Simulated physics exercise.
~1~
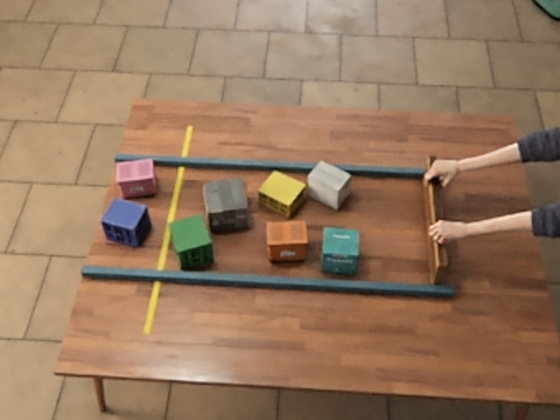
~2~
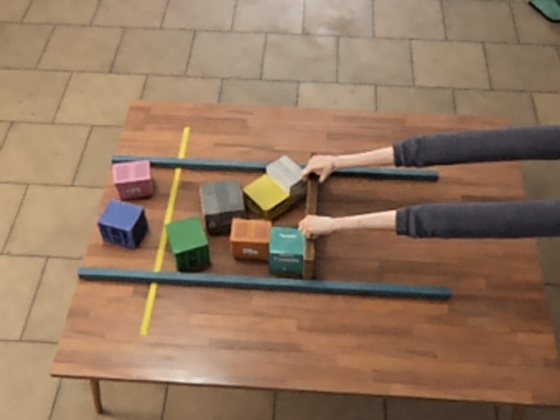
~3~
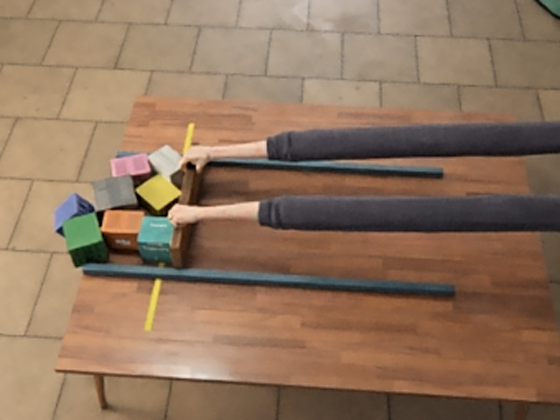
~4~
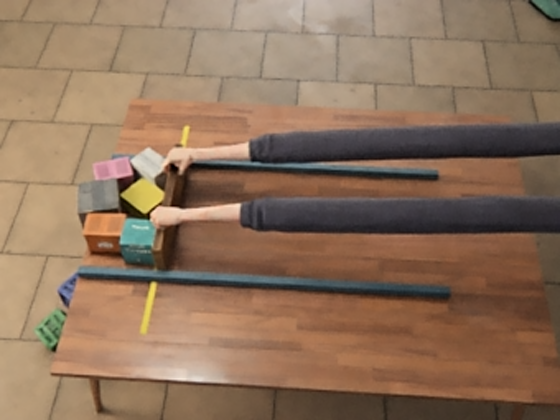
At the start, eight colorful boxes sit on a wooden table between two blue rails, with a yellow tape line crossing toward the left end, while two hands hold an upright plank at the right. The hands push the plank left, and it gathers the turquoise, orange, yellow and white boxes toward the others. As the arms stretch farther, all the boxes are packed together at the table's left edge. The plank ends up close to the tape, and the blue and green boxes drop off the edge to the floor, while the other six remain crowded on the table.
